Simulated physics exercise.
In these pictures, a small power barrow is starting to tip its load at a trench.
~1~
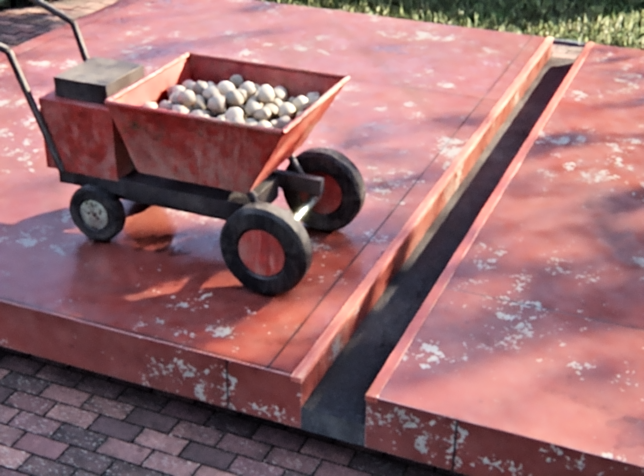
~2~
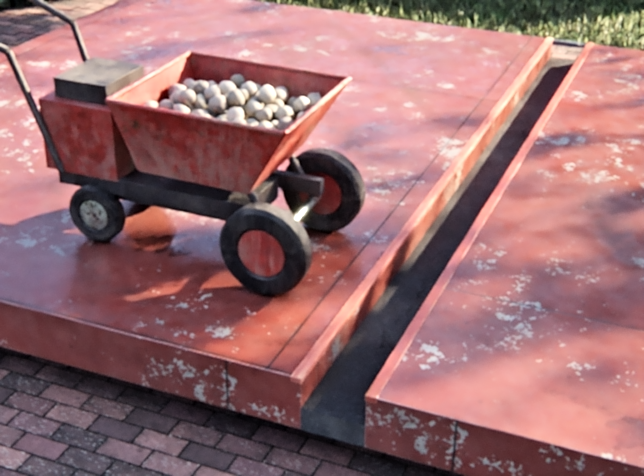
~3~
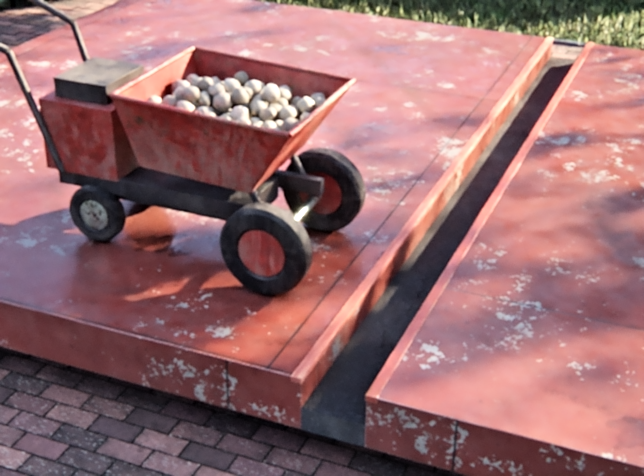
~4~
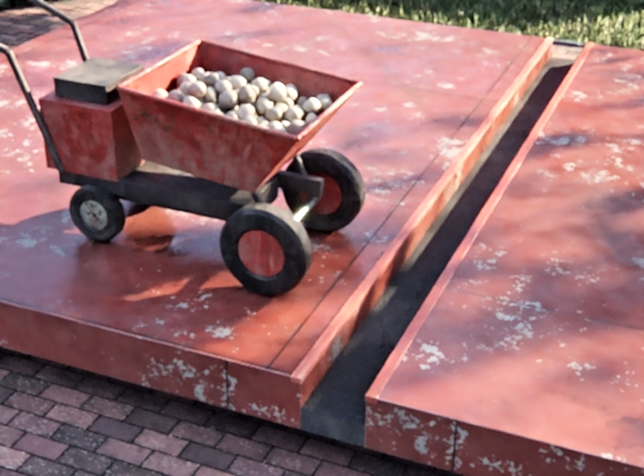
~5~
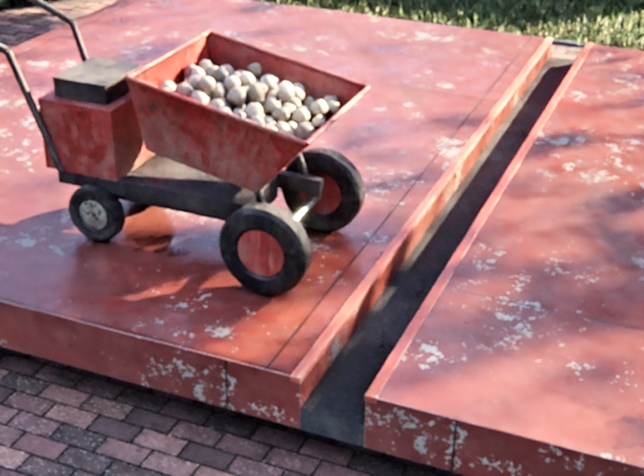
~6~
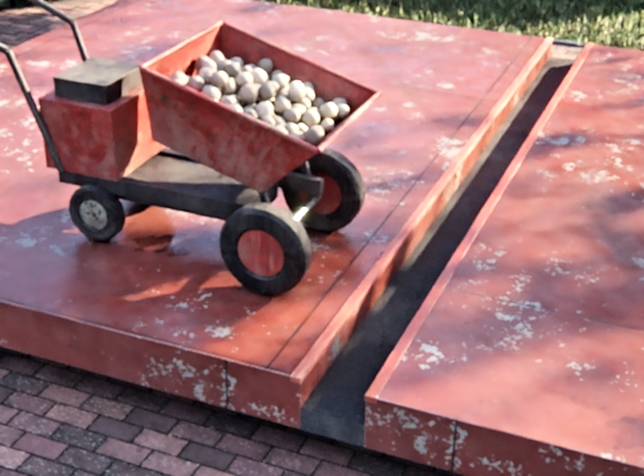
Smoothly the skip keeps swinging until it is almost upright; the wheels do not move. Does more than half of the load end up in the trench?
The trench will most likely get the lesser share of it.
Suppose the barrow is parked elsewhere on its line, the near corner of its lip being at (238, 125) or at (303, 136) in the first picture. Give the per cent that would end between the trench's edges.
In order: 70 % and 10 %.
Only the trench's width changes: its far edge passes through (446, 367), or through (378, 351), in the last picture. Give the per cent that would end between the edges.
I'd say some 80 in a hundred, followed by 20 in a hundred.
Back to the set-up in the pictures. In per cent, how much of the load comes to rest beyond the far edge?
I'd put it at around 65 percent.
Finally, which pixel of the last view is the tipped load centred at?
I'd mark it at roughly (463, 283).
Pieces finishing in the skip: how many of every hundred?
I'd say around 0 per cent.
Soon after the last picture, skip tipped steeply; all in the skip.
A little later, skip tipped right over; nearly all in the skip; a stray few in or heaped over the trench; a small part beyond it; a stray few falling.
Later still, skip tipped right over; about a third in the skip; a small part in or heaped over the trench; about half beyond it; a stray few falling.
By the end, skip tipped right over; about a third in or heaped over the trench; about two thirds beyond it.
